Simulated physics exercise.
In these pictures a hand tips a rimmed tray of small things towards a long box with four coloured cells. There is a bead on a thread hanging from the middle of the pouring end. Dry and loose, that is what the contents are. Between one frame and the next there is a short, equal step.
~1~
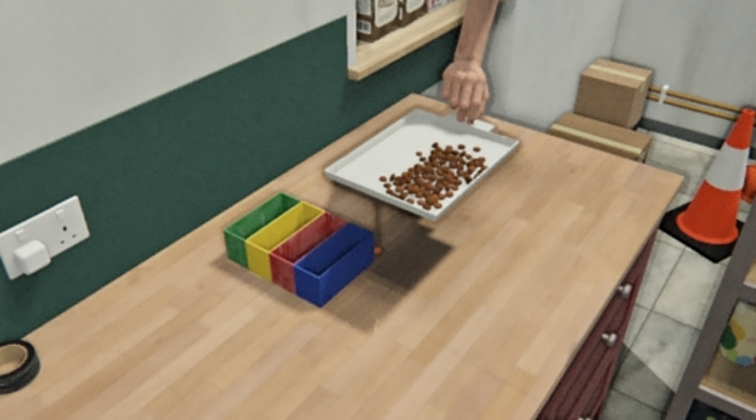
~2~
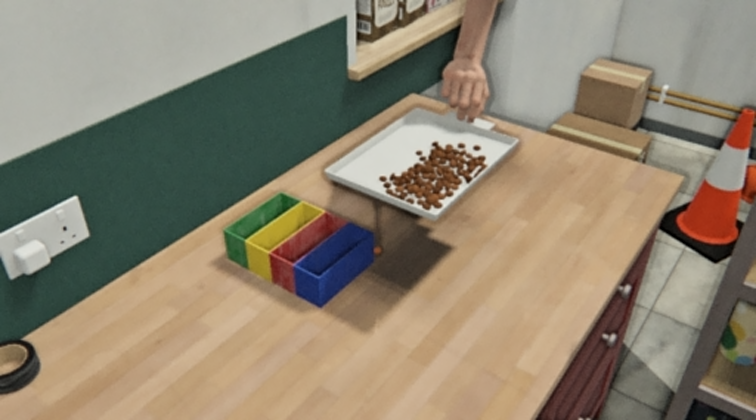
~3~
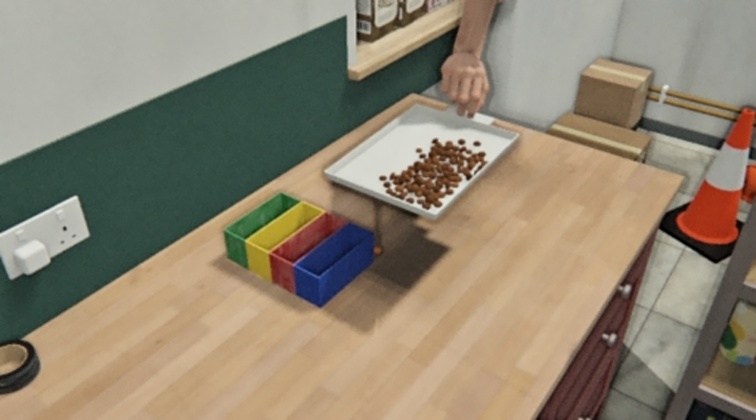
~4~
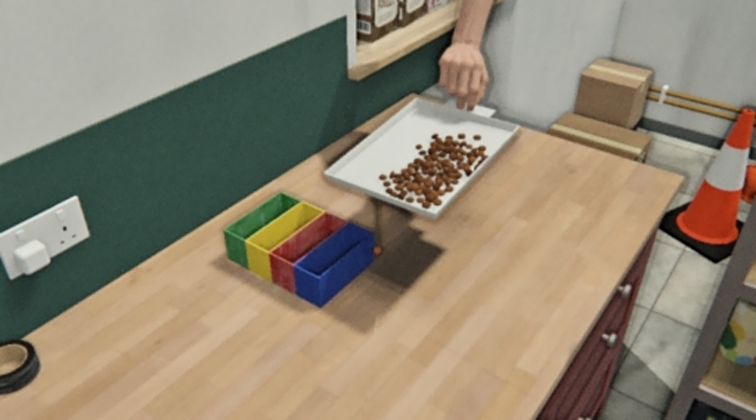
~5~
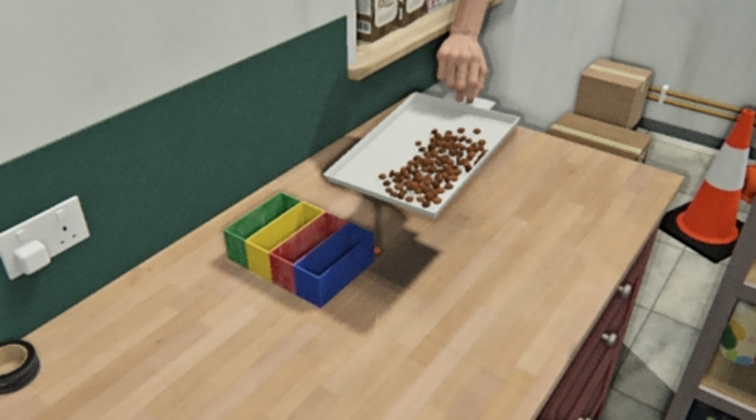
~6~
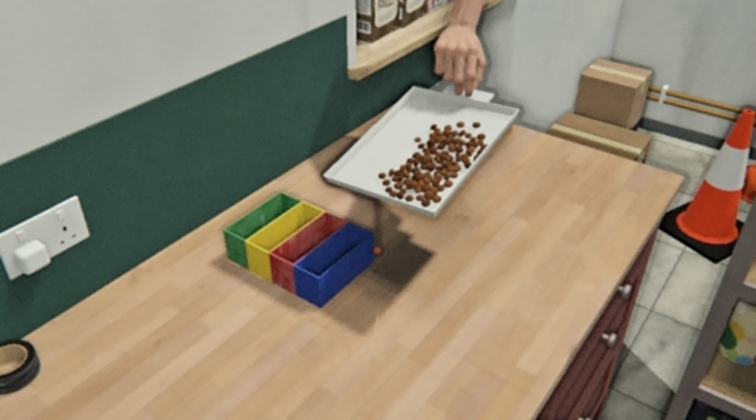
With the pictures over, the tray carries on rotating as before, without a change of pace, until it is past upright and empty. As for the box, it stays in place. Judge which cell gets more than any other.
Most goes to the blue cell.
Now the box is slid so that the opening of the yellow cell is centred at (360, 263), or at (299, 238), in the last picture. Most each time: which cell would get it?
In the first try it is green, in the second it is the red cell.
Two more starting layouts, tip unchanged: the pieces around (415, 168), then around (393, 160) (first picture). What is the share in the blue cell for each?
You'd get about 40 per cent first and about 50 per cent second.
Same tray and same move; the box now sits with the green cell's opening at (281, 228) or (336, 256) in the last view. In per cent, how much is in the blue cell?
I'd say about 30 percent, followed by about 0 percent.
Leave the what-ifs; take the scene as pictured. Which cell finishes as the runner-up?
Second: The red one.
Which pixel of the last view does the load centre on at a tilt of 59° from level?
Look about (373, 178) in the last picture.
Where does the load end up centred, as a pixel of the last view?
The centre settles at about (329, 280).
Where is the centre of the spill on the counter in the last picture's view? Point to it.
Centre at rest: About (352, 305).
Soon, tray tipped steeply; nearly all on the tray; a small part falling or outside the box.
A while on, tray tipped right over; a stray few on the tray; about a third in the blue cell; about a quarter in the red cell; a stray few in the yellow cell; about a third falling or outside the box.
Towards the end, tray tipped past a quarter turn; about half in the blue cell; about a quarter in the red cell; a stray few in the yellow cell; about a third falling or outside the box.
Finally, tray tipped past a quarter turn; about half in the blue cell; about a quarter in the red cell; a stray few in the yellow cell; none in the green cell; about a third outside the box.
